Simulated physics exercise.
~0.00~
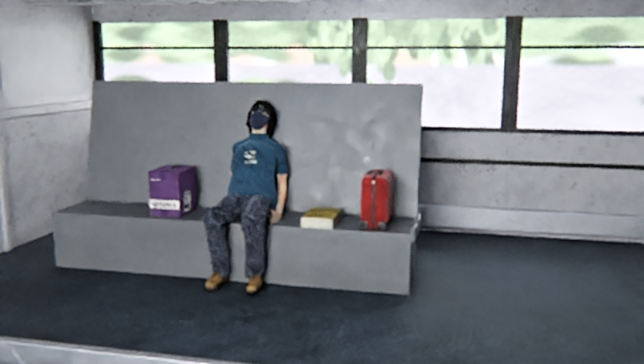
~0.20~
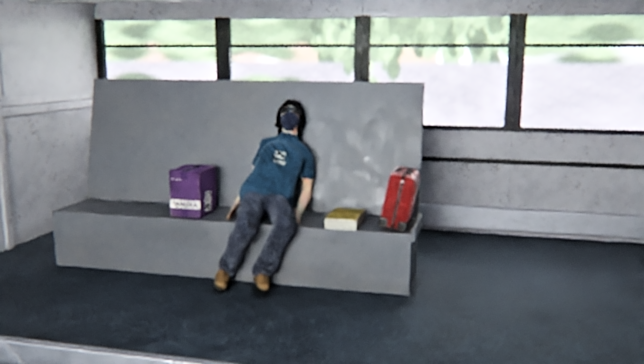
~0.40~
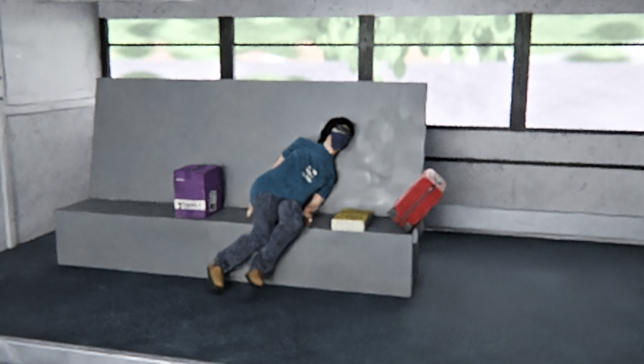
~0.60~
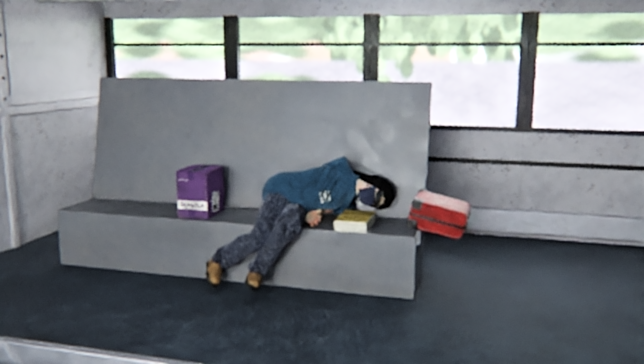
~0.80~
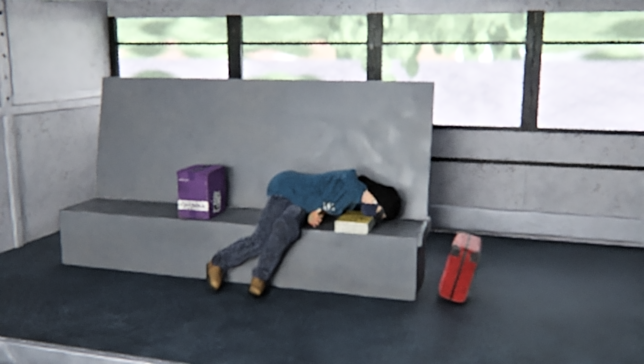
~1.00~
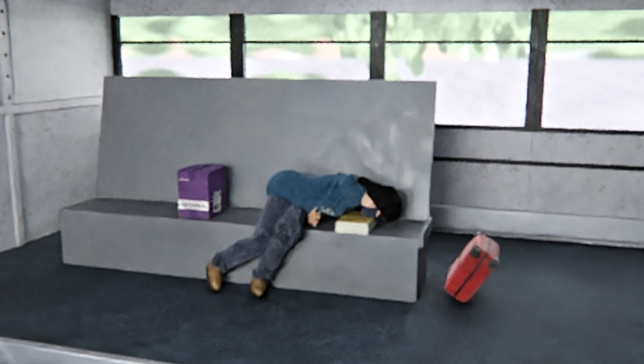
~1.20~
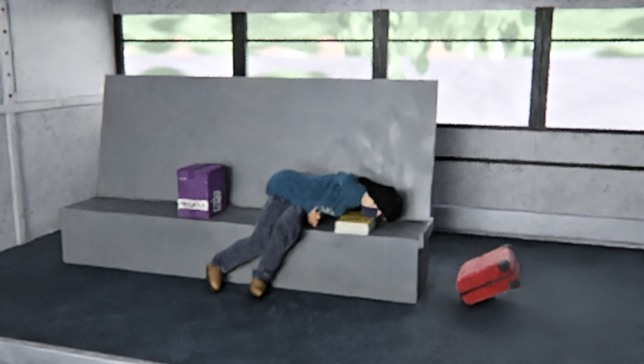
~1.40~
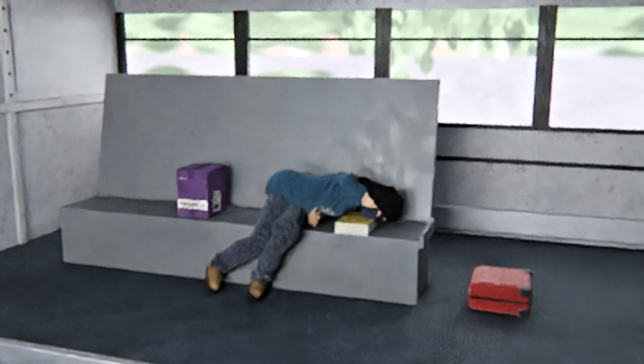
Metro car bench, a masked passenger slumping right onto a yellow folder while a red case tips off and tumbles to the floor.
